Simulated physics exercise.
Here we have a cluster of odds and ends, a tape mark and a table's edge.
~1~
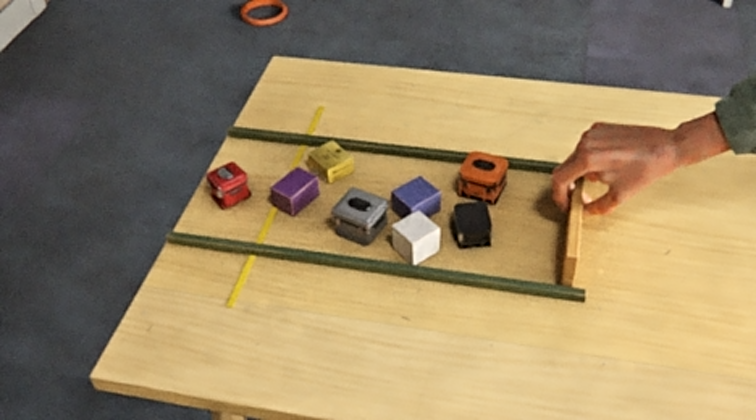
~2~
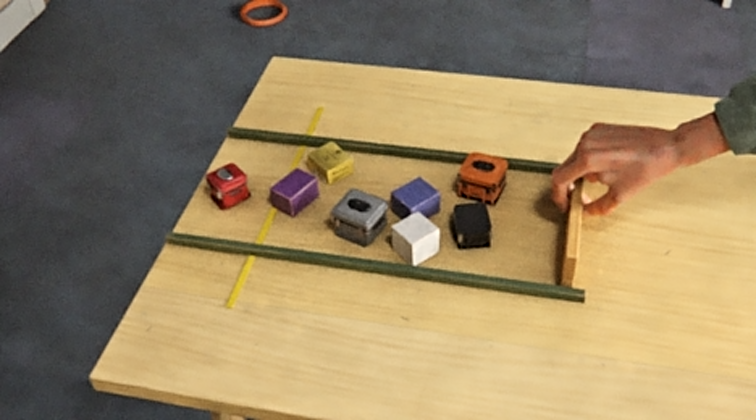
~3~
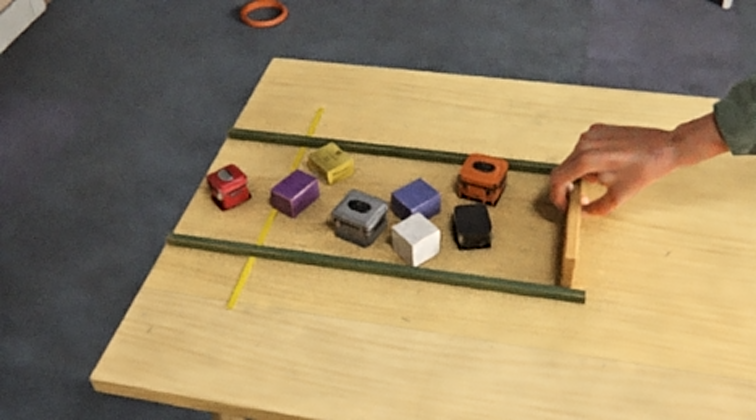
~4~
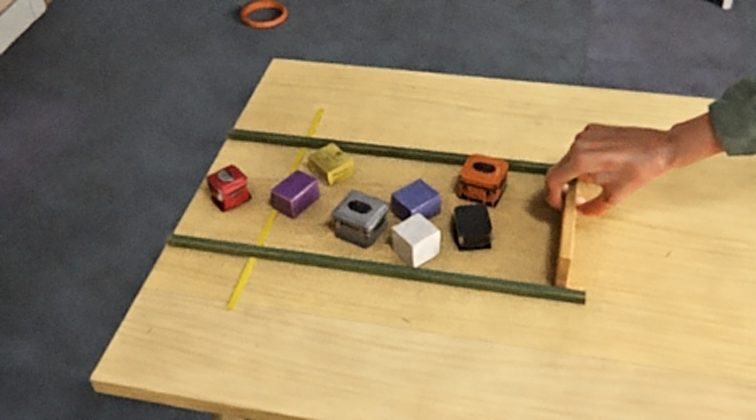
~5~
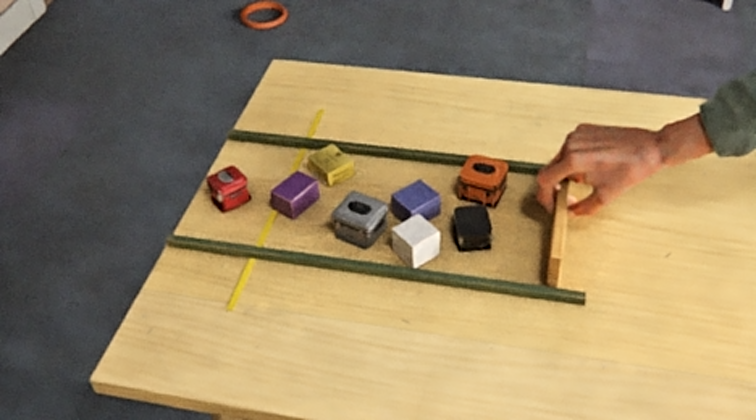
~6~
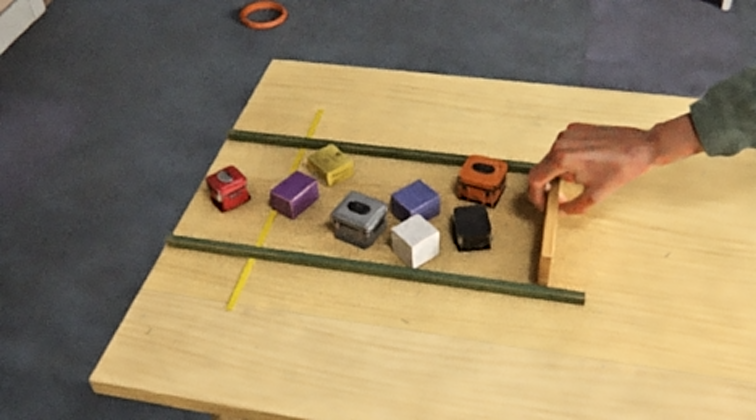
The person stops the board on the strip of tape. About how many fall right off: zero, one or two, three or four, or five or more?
As it turns out, the number that fall off is one or two.
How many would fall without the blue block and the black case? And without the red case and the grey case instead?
Fallen: 0, and 0 in the other try.
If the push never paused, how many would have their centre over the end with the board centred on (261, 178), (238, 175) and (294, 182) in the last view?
It would be 2, 5 and 1.
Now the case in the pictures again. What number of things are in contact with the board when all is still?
The number is 3.
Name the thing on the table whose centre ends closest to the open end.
The purple block ends nearest.
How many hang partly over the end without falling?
That would be 1.
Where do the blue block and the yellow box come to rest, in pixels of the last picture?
The blue block at (237, 179), the yellow box at (247, 148).
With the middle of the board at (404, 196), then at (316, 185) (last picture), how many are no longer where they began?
By then 5, and 8.
Soon after, none off yet; red case at rest near (228, 189); purple block at rest near (295, 195); yellow box at rest near (330, 166).
After that, none off yet; red case at rest near (228, 189); purple block displaced a little near (276, 191); yellow box displaced about its own width near (309, 161).
In the end, the number that fall off is one or two; gone, red case.
